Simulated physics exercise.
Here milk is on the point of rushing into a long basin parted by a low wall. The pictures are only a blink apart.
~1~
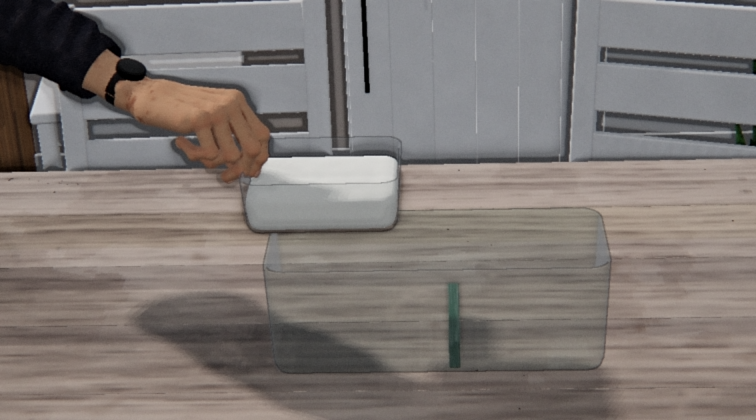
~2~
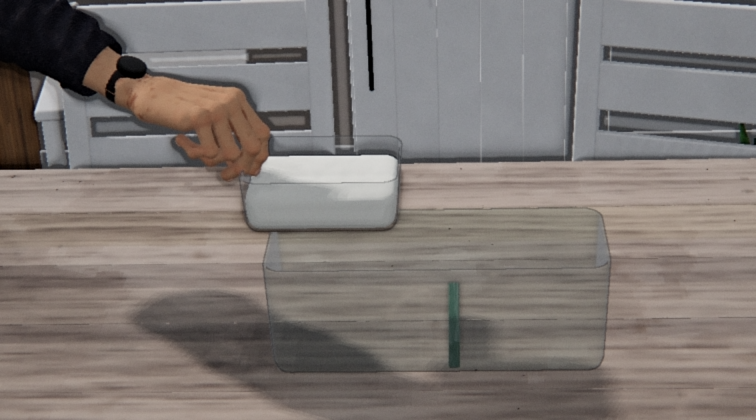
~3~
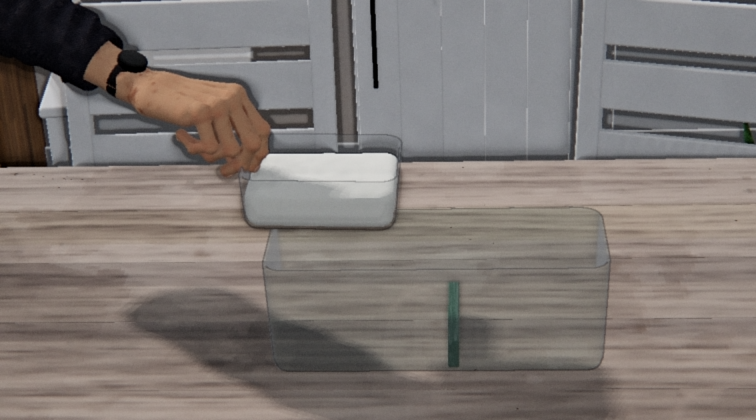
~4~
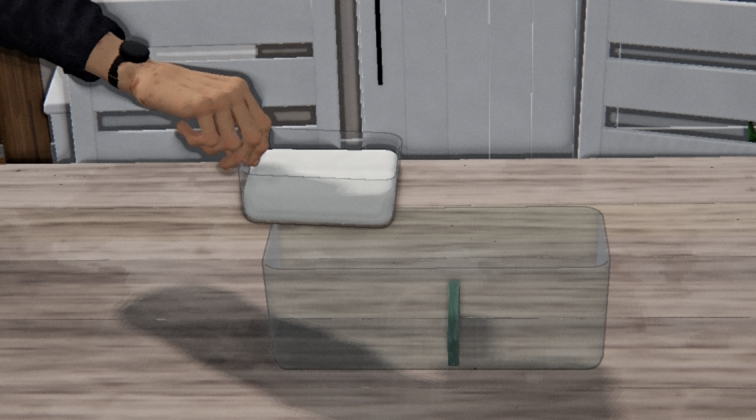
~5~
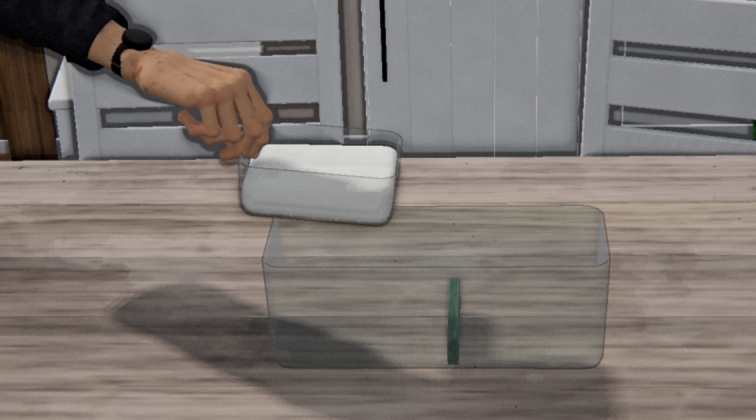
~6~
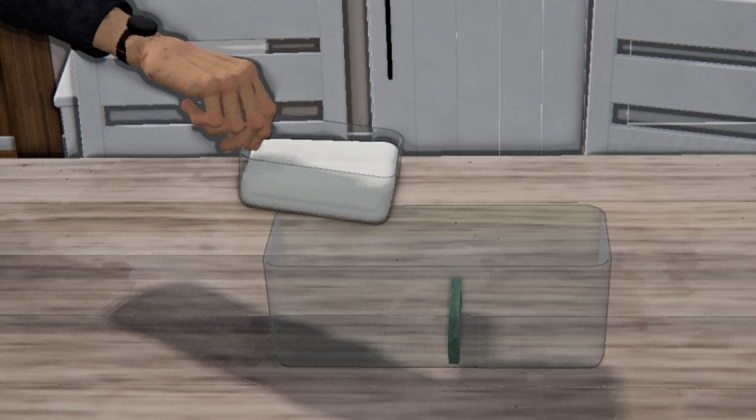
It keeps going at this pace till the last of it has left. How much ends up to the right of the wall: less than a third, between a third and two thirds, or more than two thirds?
Larger than two thirds.
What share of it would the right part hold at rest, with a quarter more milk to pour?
About 75 parts in a hundred, give or take.
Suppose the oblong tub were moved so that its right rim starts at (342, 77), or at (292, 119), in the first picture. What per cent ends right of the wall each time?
Close to 50 in a hundred, then close to 10 in a hundred.
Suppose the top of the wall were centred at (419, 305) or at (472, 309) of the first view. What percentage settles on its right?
My guess is some 90 percent the first time and some 65 percent the second.
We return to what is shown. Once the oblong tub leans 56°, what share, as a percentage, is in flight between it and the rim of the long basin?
Estimated: 35 per cent or thereabouts.
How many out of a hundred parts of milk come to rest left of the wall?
Close to 15 percent.
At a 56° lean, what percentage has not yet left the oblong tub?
Some 50 per cent has not yet come out.
A moment on, the oblong tub is tipped part way and 51 per cent is still to pour, 3 is left of the wall and 9 right of it.
Next, the oblong tub is tipped on its side and 11 per cent is still to pour, 8 is left of the wall and 67 right of it.
Then the oblong tub is tipped on its side and 1 per cent is still to pour, 13 is left of the wall and 80 right of it.
Later the oblong tub is tipped on its side and 0 per cent is still to pour, 15 is left of the wall and 80 right of it.
Finally, 15 per cent lies left of the wall, 80 right of it and 6 outside.
